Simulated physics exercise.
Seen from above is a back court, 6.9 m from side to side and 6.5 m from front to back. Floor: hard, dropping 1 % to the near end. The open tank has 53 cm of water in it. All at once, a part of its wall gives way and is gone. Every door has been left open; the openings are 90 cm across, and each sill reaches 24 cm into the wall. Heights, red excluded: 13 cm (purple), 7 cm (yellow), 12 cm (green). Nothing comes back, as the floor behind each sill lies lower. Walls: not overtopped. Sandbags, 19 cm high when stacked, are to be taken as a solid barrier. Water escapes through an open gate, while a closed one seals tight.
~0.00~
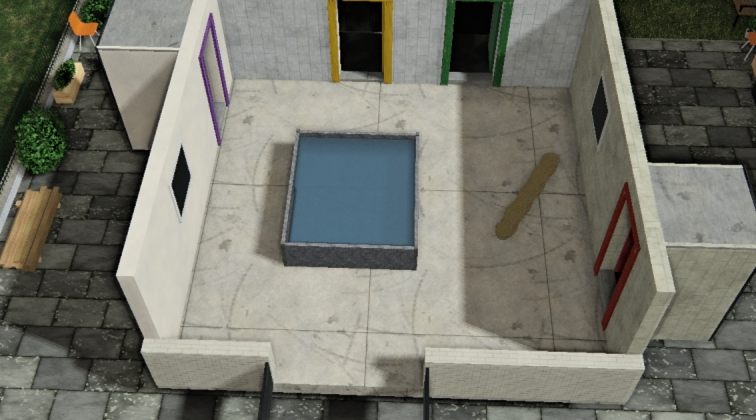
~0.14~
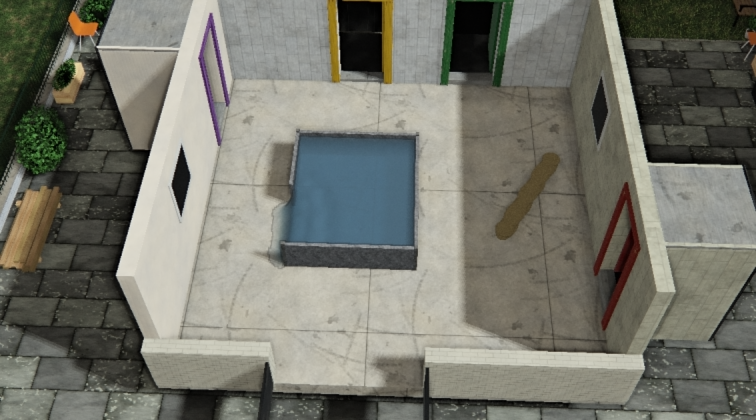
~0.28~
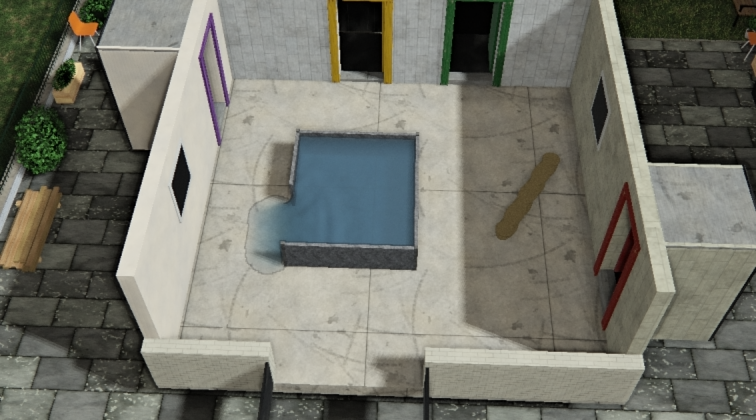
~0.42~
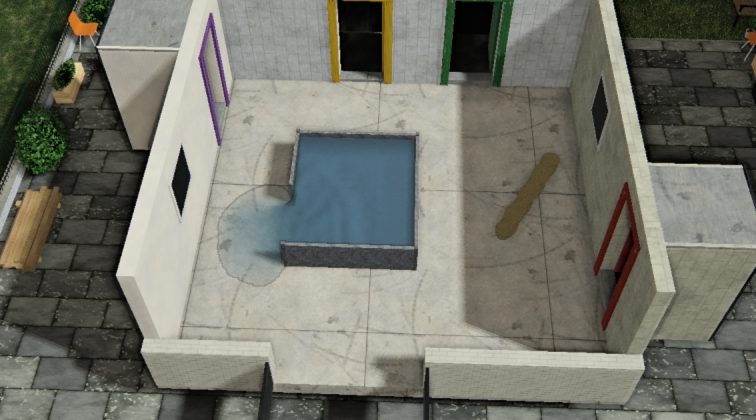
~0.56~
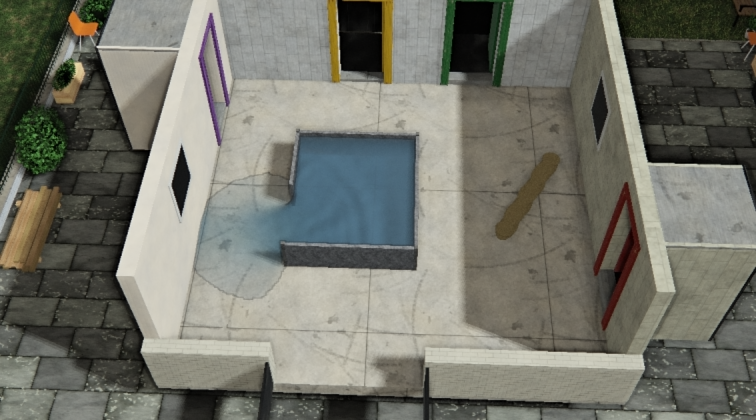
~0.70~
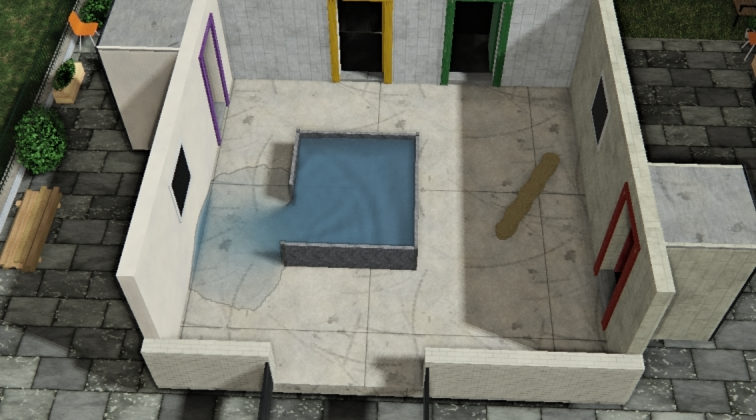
Water pouring through a gap in the left wall of a raised tank, spreading leftward across a pale walled courtyard floor.
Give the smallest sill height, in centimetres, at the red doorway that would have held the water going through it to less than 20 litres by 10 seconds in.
The smallest height is about 7 cm.
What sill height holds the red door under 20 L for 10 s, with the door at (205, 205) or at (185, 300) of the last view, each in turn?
Roughly 26 cm for the first and 18 cm for the second.
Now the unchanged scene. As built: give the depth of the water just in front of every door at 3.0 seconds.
In cm: Purple 6, red 0, yellow 0, green 0.
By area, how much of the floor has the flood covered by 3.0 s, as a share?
About 35 per cent.
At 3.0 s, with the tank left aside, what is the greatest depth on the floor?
About 36 cm.
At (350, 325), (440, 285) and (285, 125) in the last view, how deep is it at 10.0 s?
Roughly 3, then 3, then 6 cm.
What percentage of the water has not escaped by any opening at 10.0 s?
Around 92 in a hundred parts remain.
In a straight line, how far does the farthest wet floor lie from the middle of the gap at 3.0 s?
Around 4.2 m from the gap.
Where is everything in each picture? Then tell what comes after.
Still water, 53 cm deep, in the open tank at (354, 189); the red door at (614, 265) is dry, in the first picture.
Water pours out at (291, 227) and has run 0.3 m, to (277, 224); about 10 cm deep outside, 53 cm at the back, in the second picture.
The front is at (251, 237), 0.7 m from the gap at (291, 228); 0.9 m2 of floor is wet, 53 cm left at the back, in the third picture.
The front is at (223, 242), 1.2 m from the gap at (291, 229); 1.9 m2 of floor is wet, 53 cm left at the back, in the fourth picture.
Water pours out at (291, 229) and has run 1.6 m, to (195, 258); about 6 cm deep outside, 53 cm at the back, in the fifth picture.
Water pours out at (291, 228) and has run 1.7 m, to (211, 185); about 6 cm deep outside, 54 cm at the back; 5.4 m in a straight line remain to the red door at (614, 265), in the sixth picture.
After 1.4 s water covers 10 % of the floor, deepest (38 cm) near (198, 244); it has not reached the red door.
After 3.0 s water covers 35 % of the floor, deepest (36 cm) near (175, 355); it has not reached the red door.
After 10.0 s water covers 95 % of the floor, deepest (13 cm) near (173, 365); 9 cm at the red door, 0 litres in over its 21 cm sill.
At the red door as built, the water arrived by 5.2 s and peaked near 11 cm at 6.4 s.
Run again over the same 10 s with other heights there, 34 litres in over 6 cm, 10 litres over 8 cm. The limit of 20 litres is kept from about 7 cm up.
